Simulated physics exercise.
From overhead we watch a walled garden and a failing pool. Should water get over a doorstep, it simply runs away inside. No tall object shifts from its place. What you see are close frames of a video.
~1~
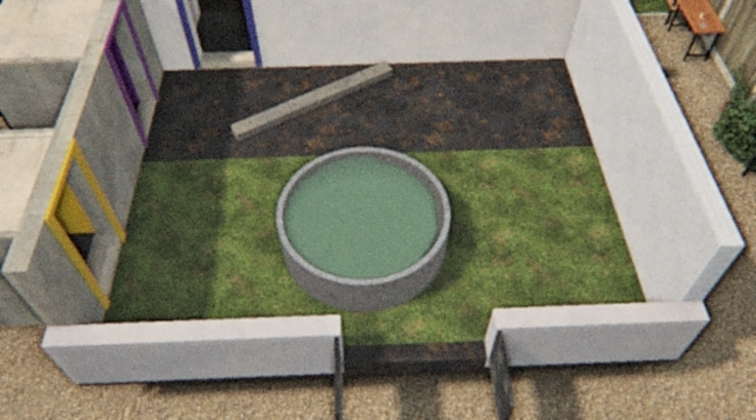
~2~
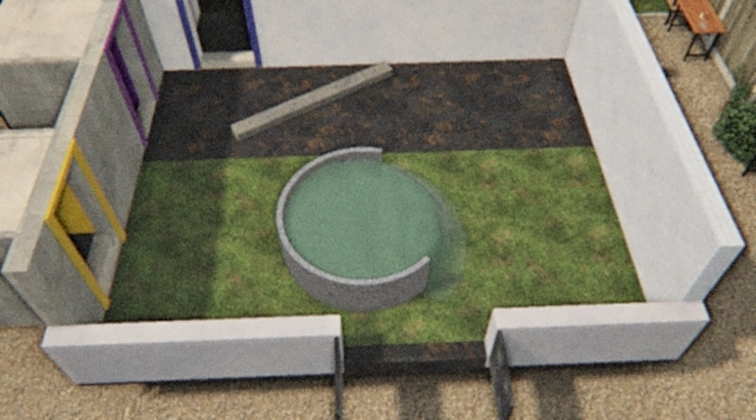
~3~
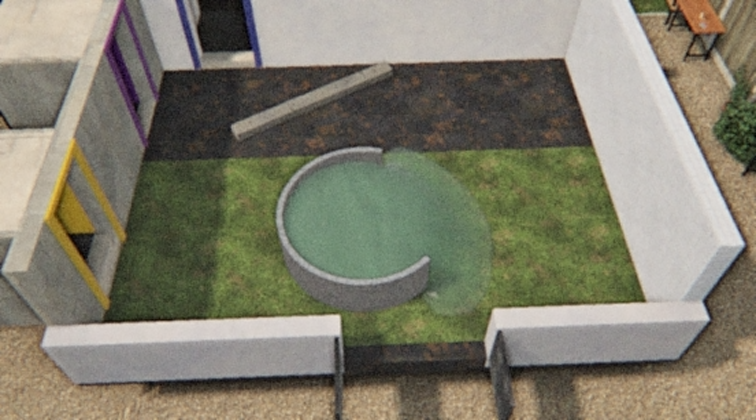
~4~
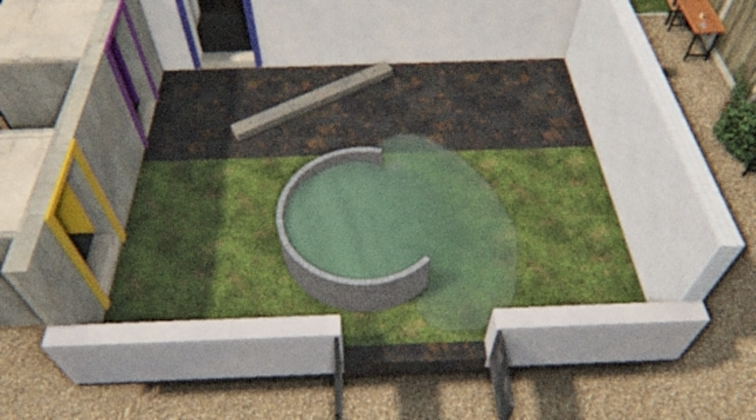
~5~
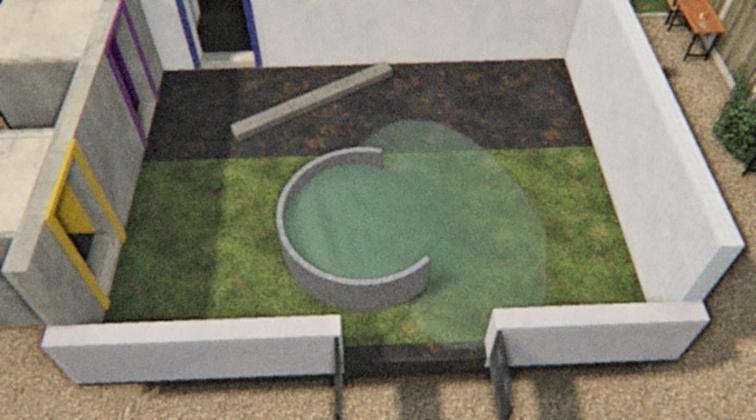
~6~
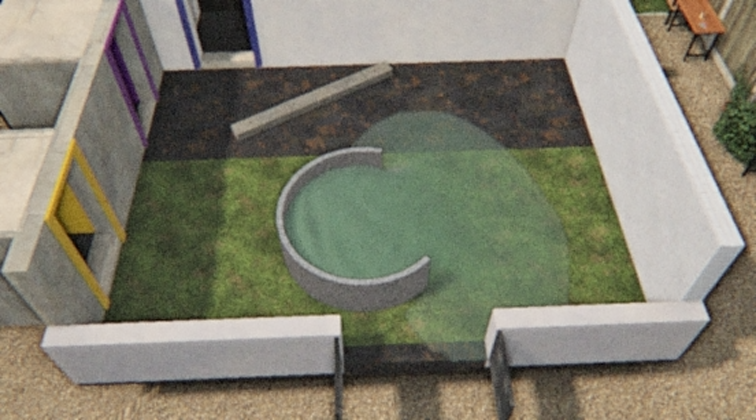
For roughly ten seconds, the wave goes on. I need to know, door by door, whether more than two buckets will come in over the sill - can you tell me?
Sure. At the yellow door, no more than two will. At the blue door, no more than two will. At the purple door, no more than two will.
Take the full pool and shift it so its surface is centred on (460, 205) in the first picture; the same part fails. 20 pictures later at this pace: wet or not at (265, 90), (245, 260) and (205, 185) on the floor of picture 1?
I'd say still dry for the first, still dry for the second and still dry for the third.
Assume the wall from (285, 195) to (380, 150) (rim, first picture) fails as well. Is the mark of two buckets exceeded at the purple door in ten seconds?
Well, it turns out the purple door crosses the threshold.
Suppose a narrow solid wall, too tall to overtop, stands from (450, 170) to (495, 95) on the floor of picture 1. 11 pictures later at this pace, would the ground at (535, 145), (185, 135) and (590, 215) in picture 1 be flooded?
The first is inundated, the second still bare and the third inundated.
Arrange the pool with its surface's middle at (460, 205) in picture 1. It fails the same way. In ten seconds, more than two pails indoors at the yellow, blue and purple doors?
Yellow: Falls short; blue: Falls short; purple: Falls short.
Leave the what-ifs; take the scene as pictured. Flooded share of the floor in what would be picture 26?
My estimate is roughly 50 percent.
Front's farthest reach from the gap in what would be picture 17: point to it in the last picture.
Somewhere near (562, 62).
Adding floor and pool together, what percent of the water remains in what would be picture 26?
I'd put it at about 98 per cent.
A moment on, water covers 40 % of the floor; the yellow door not reached, the blue door not reached, the purple door not reached.
Next, water covers 45 % of the floor; the yellow door not reached, the blue door not reached, the purple door not reached.
Then, water covers 50 % of the floor; the yellow door not reached, the blue door not reached, the purple door not reached.
Later, water covers 65 % of the floor; the yellow door not reached, the blue door not reached, the purple door not reached.
In the end, water covers 85 % of the floor; the yellow door wet at the sill, nothing in, the blue door wet at the sill, nothing in, the purple door wet at the sill, nothing in.
